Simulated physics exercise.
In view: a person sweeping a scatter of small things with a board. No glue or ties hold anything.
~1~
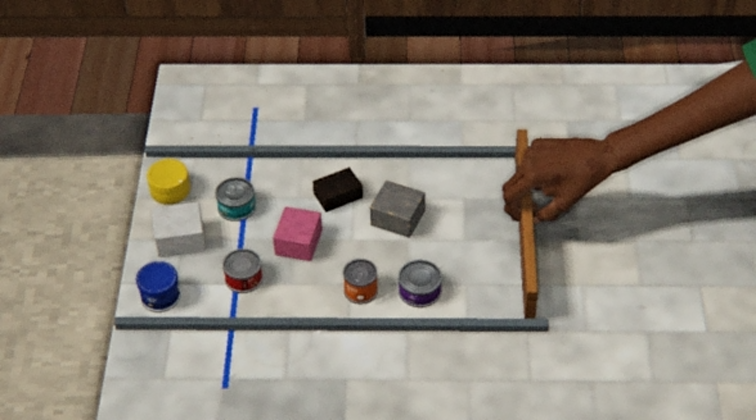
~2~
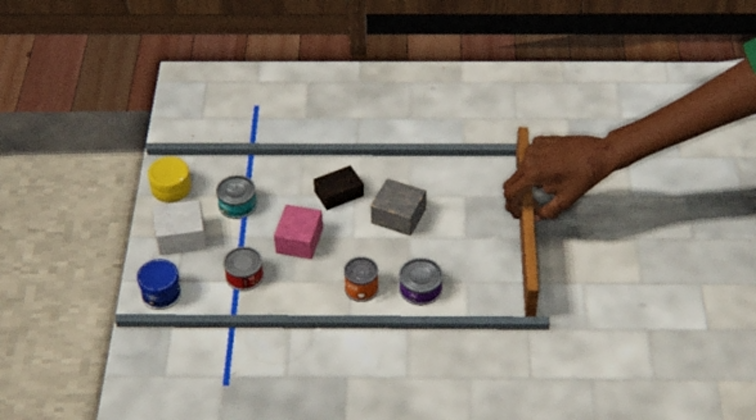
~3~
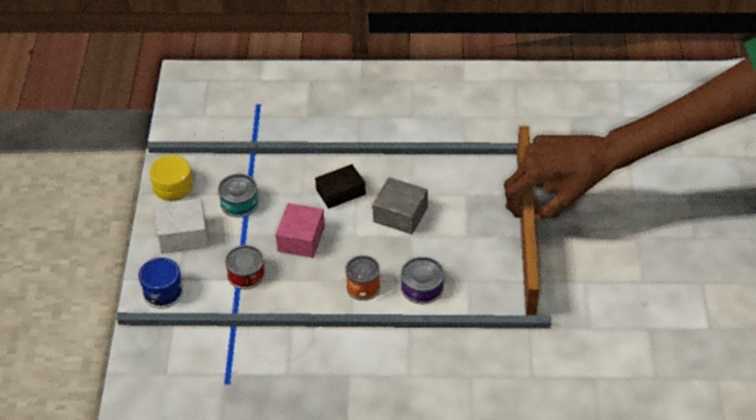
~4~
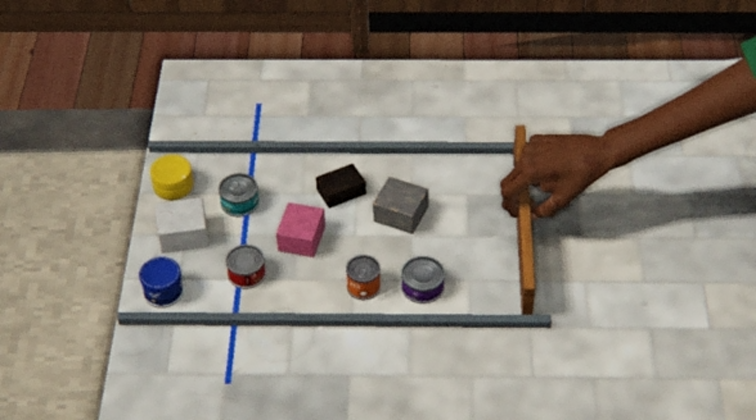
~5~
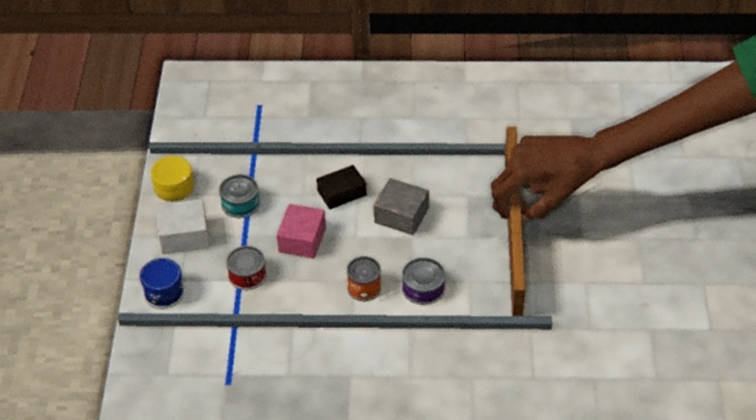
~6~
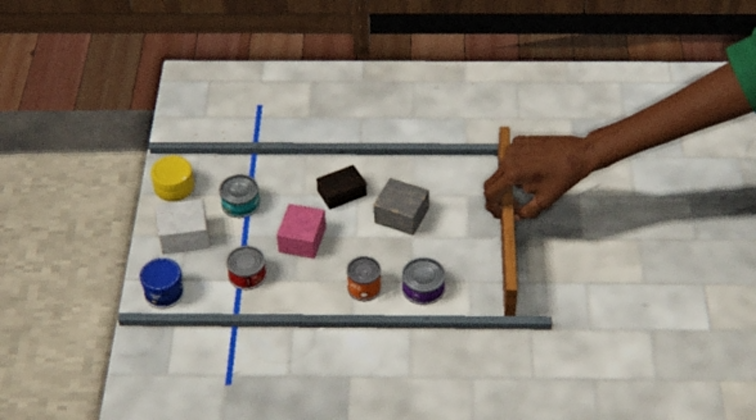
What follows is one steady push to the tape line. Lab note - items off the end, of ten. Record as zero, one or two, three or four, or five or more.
Recorded: Zero.
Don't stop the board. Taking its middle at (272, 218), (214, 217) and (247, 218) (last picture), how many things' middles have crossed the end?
Counts by place: 0 / 2 / 0.
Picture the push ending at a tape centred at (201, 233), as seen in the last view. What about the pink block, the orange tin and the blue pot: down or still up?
The pink block is still there; as for the orange tin, it is still there; and the blue pot is no longer there.
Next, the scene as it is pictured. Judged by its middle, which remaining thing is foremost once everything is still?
Yellow lid.
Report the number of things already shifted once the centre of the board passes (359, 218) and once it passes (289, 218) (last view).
At the first point the count is 5, at the second it's 7.
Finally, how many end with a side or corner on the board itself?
At rest, 4 are in contact.
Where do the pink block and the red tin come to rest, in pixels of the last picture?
The pink block ends at (216, 245) and the red tin at (182, 270).
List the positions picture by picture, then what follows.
In the first frame, yellow lid (169, 182); blue pot (159, 287); white block (179, 230); board (526, 222); tape (242, 236).
In the second frame, blue pot (160, 285); board (527, 220).
In the third frame, white block (181, 226); purple pot (422, 280).
In the fourth frame, yellow lid (172, 177); red tin (246, 267).
In the fifth frame, blue pot (162, 284); orange tin (364, 279).
In the sixth frame, yellow lid (173, 179); blue pot (162, 284); white block (183, 227); board (507, 219); tape (245, 233).
Early on, none off yet; yellow lid at rest near (173, 179); blue pot at rest near (162, 284); white block at rest near (183, 227).
Finally, the number that fall off is zero.
